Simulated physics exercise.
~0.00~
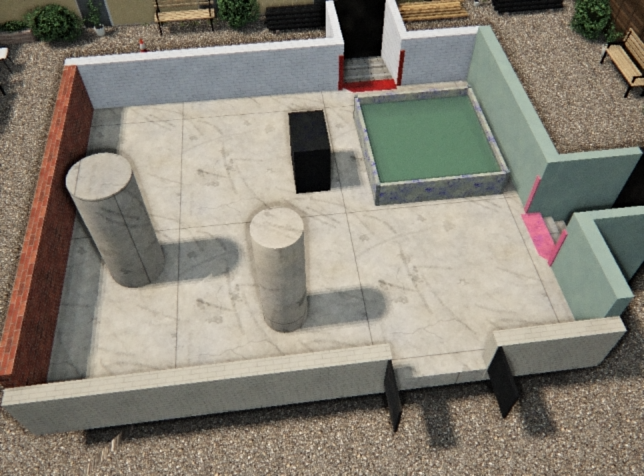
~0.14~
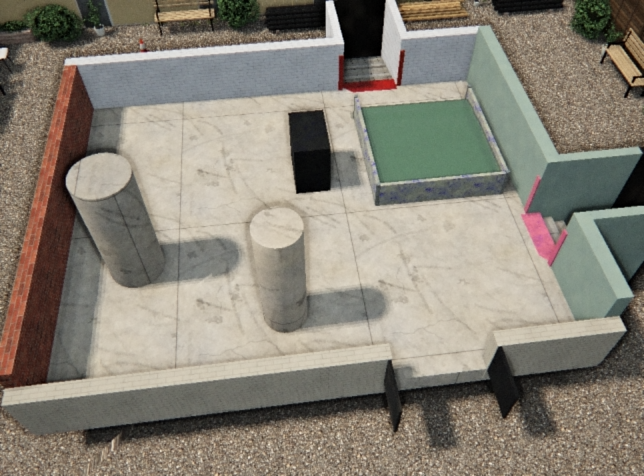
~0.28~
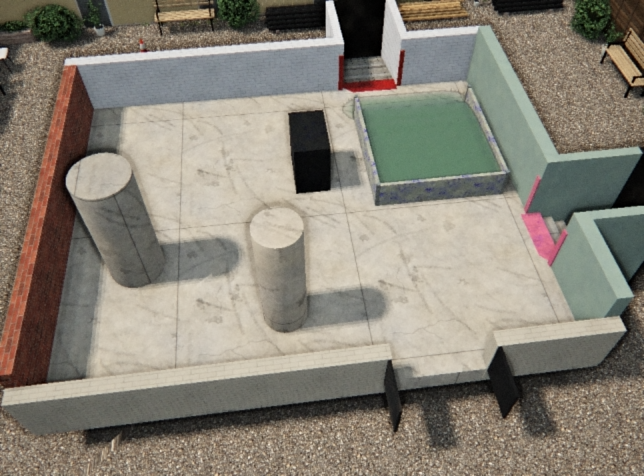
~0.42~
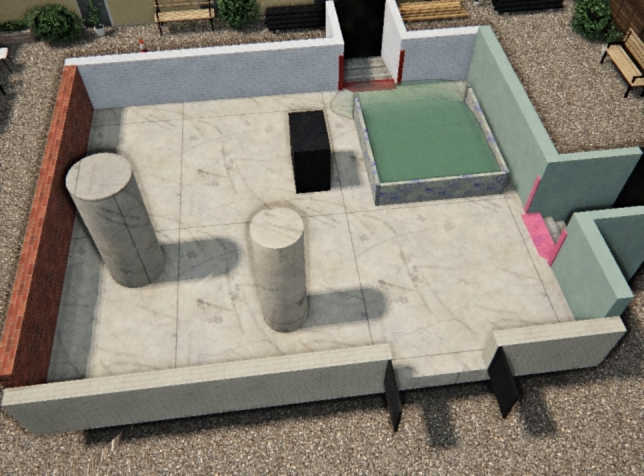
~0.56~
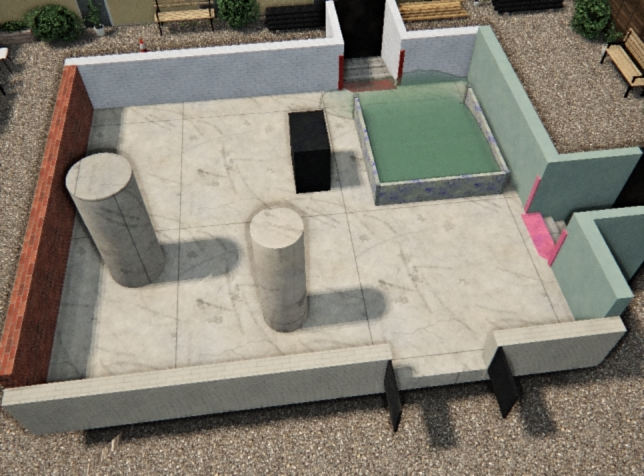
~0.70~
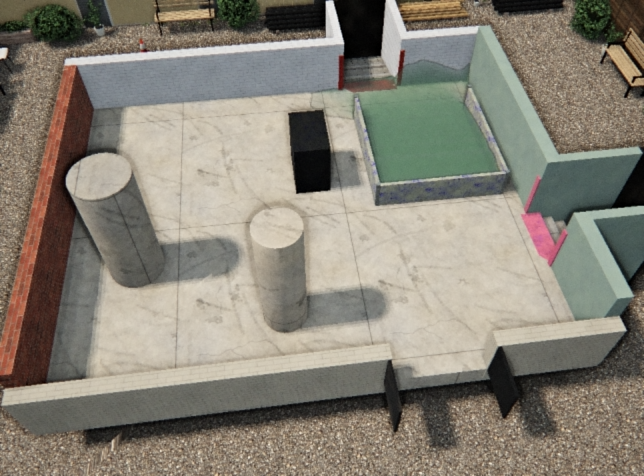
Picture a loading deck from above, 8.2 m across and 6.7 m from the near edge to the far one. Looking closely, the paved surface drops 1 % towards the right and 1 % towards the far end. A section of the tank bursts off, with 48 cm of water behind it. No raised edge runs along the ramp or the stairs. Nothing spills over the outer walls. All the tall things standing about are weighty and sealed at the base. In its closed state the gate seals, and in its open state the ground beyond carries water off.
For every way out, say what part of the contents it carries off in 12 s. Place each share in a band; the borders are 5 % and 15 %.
Split: Gateway, less than 5 %; flight of stairs down (marked pink), less than 5 %; basement ramp (marked red), over 15 %.
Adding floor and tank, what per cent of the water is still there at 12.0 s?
Roughly 48 percent.
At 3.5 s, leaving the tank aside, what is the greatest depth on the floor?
About 24 cm at most.
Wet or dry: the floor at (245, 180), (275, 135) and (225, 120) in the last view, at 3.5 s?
Going through the three points: Not yet touched, then awash, then awash.
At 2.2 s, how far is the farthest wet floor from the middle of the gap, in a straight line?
I'd put it close to 4.0 m.
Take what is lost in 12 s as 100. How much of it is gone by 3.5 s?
By that point, around 55 percent.
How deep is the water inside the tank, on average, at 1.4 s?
Some 30 cm on average.
After 1.4 s water covers 10 % of the floor and is deepest (44 cm) near (459, 85); gone so far, the gateway 0 %, the flight of stairs down (marked pink) 0 %, the basement ramp (marked red) 8 %.
After 2.2 s water covers 10 % of the floor and is deepest (42 cm) near (467, 85); gone so far, the gateway 0 %, the flight of stairs down (marked pink) 0 %, the basement ramp (marked red) 17 %.
After 3.5 s water covers 25 % of the floor and is deepest (24 cm) near (469, 90); gone so far, the gateway 0 %, the flight of stairs down (marked pink) 0 %, the basement ramp (marked red) 28 %.
After 7.0 s water covers 45 % of the floor and is deepest (13 cm) near (425, 104); gone so far, the gateway 0 %, the flight of stairs down (marked pink) 1 %, the basement ramp (marked red) 39 %.
After 12.0 s water covers 60 % of the floor and is deepest (9 cm) near (467, 85); gone so far, the gateway 1 %, the flight of stairs down (marked pink) 2 %, the basement ramp (marked red) 49 %.
